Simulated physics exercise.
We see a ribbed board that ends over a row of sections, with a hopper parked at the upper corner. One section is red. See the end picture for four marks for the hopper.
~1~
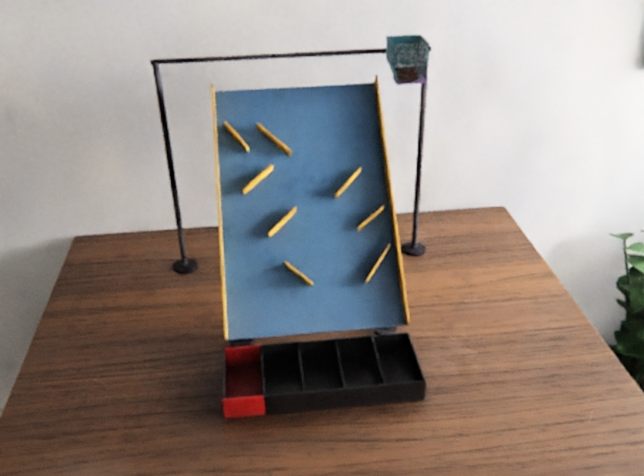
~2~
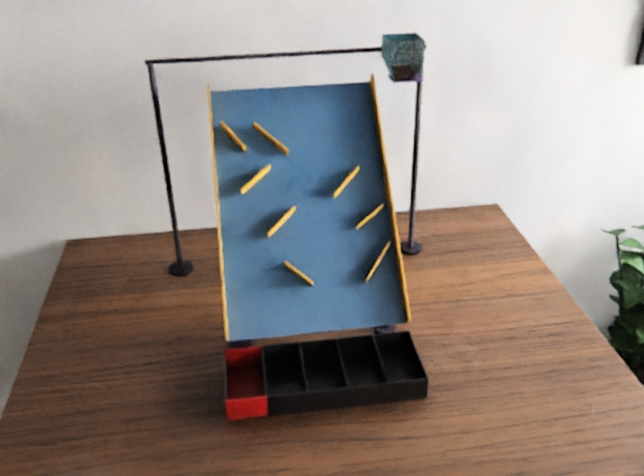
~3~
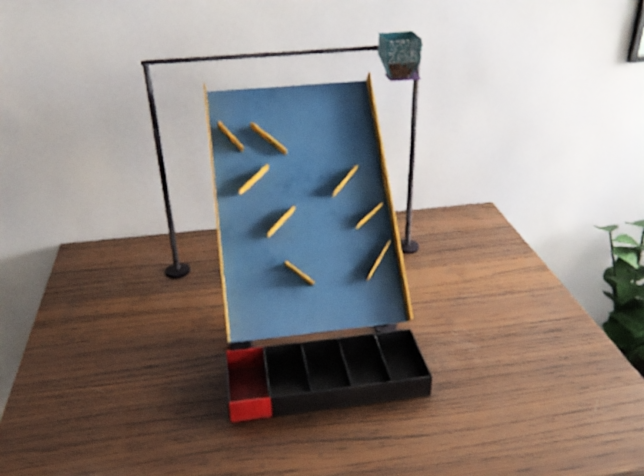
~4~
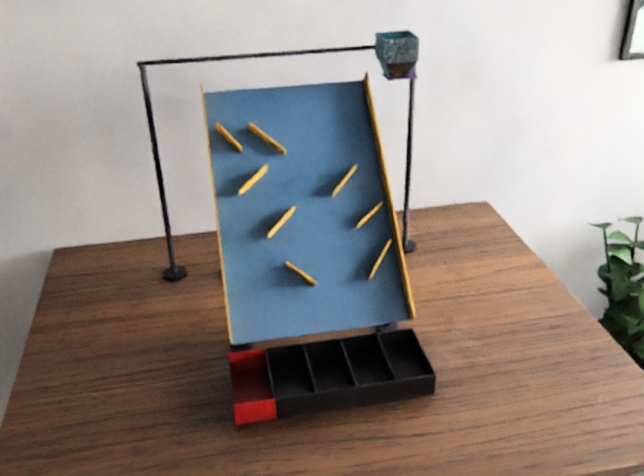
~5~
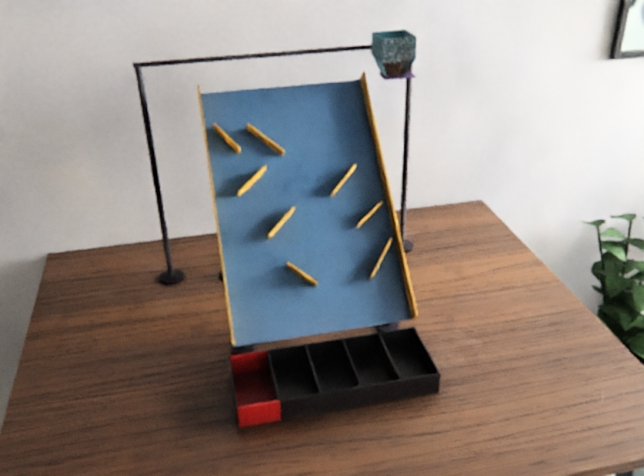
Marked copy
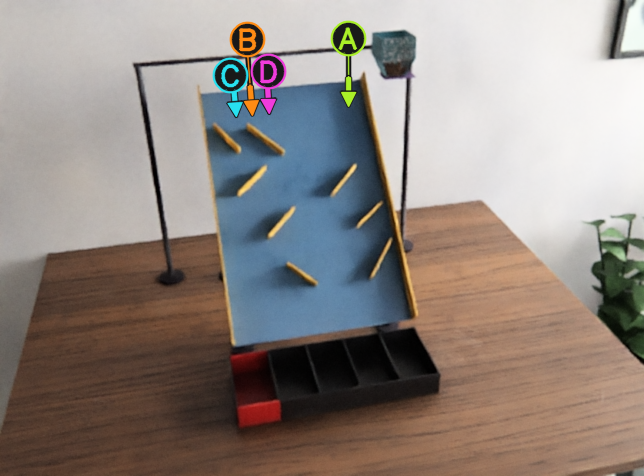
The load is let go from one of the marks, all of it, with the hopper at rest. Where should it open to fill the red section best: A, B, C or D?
C beats the others.
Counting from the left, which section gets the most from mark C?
The first.
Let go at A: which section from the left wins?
It is the third one.
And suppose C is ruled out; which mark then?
That is mark B.
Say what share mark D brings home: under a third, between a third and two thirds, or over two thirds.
Under a third.
On the marked copy, mark A meets the board at (348, 101); mark B meets the board at (252, 110); mark C meets the board at (235, 111); mark D meets the board at (268, 108).
With A, just a few in the red section, almost all in other sections, about a tenth held on the board.
With B, roughly a quarter in the red section, roughly two thirds in other sections, about a tenth outside the box.
With C, roughly two thirds in the red section, roughly a quarter in other sections, about a tenth outside the box.
With D, not one piece in the red section, almost all in other sections, about a tenth outside the box.
